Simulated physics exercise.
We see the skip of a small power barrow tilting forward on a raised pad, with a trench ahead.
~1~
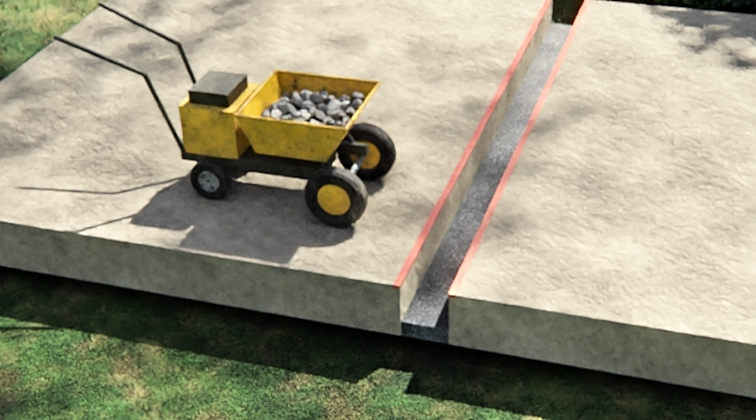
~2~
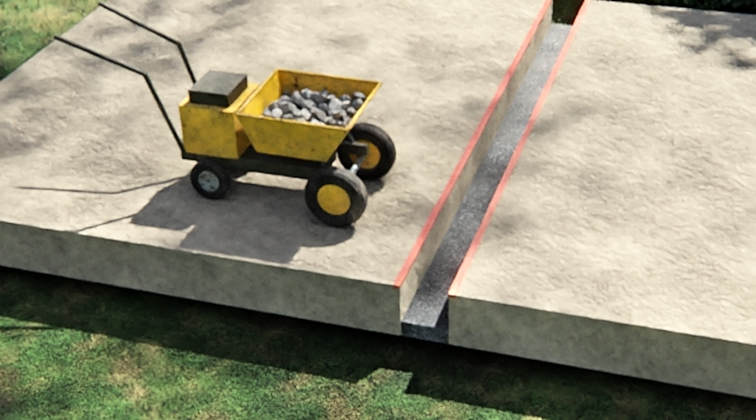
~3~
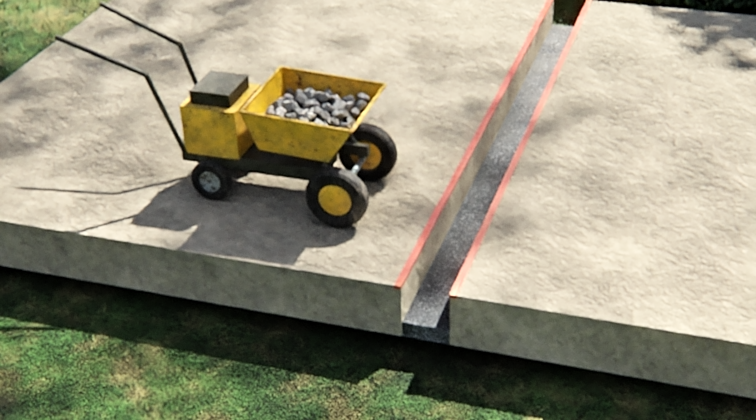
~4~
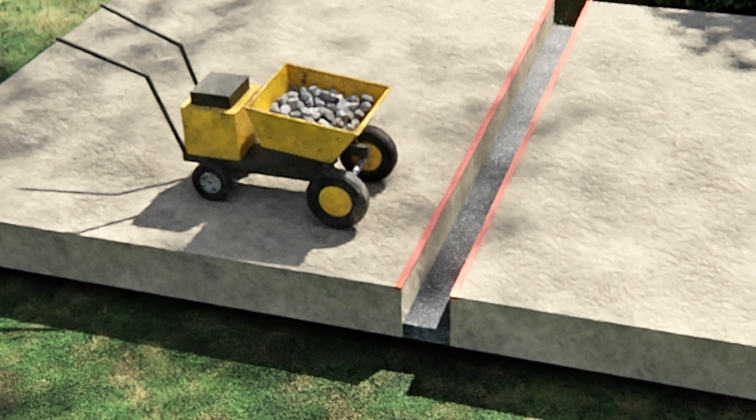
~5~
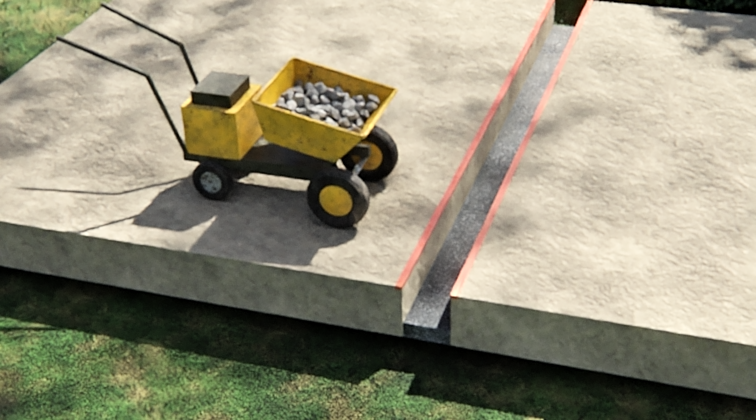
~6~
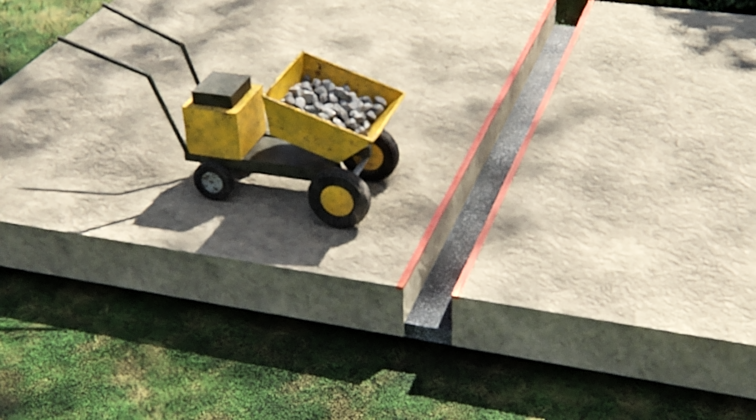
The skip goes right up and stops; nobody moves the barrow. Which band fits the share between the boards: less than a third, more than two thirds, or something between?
The trench ends with more than two thirds of it.
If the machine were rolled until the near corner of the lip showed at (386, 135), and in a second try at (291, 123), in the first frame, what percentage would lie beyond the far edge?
Roughly 50 per cent, and 0 per cent.
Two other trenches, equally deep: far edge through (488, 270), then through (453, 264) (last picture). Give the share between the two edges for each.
Roughly 100 per cent, and 90 per cent.
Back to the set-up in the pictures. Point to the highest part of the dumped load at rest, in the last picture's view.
Close to (459, 215).
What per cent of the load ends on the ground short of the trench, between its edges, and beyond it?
Short near 0; between near 100; beyond near 0.
Soon after the last picture, skip tipped steeply; all in the skip.
A little later, skip tipped right over; most in the skip; a stray few short of the trench; about a quarter in or heaped over the trench; a stray few falling.
Later still, skip tipped right over; a stray few in the skip; a stray few short of the trench; nearly all in or heaped over the trench; a stray few beyond it.
At rest, skip tipped right over; nearly all in or heaped over the trench; a stray few beyond it.
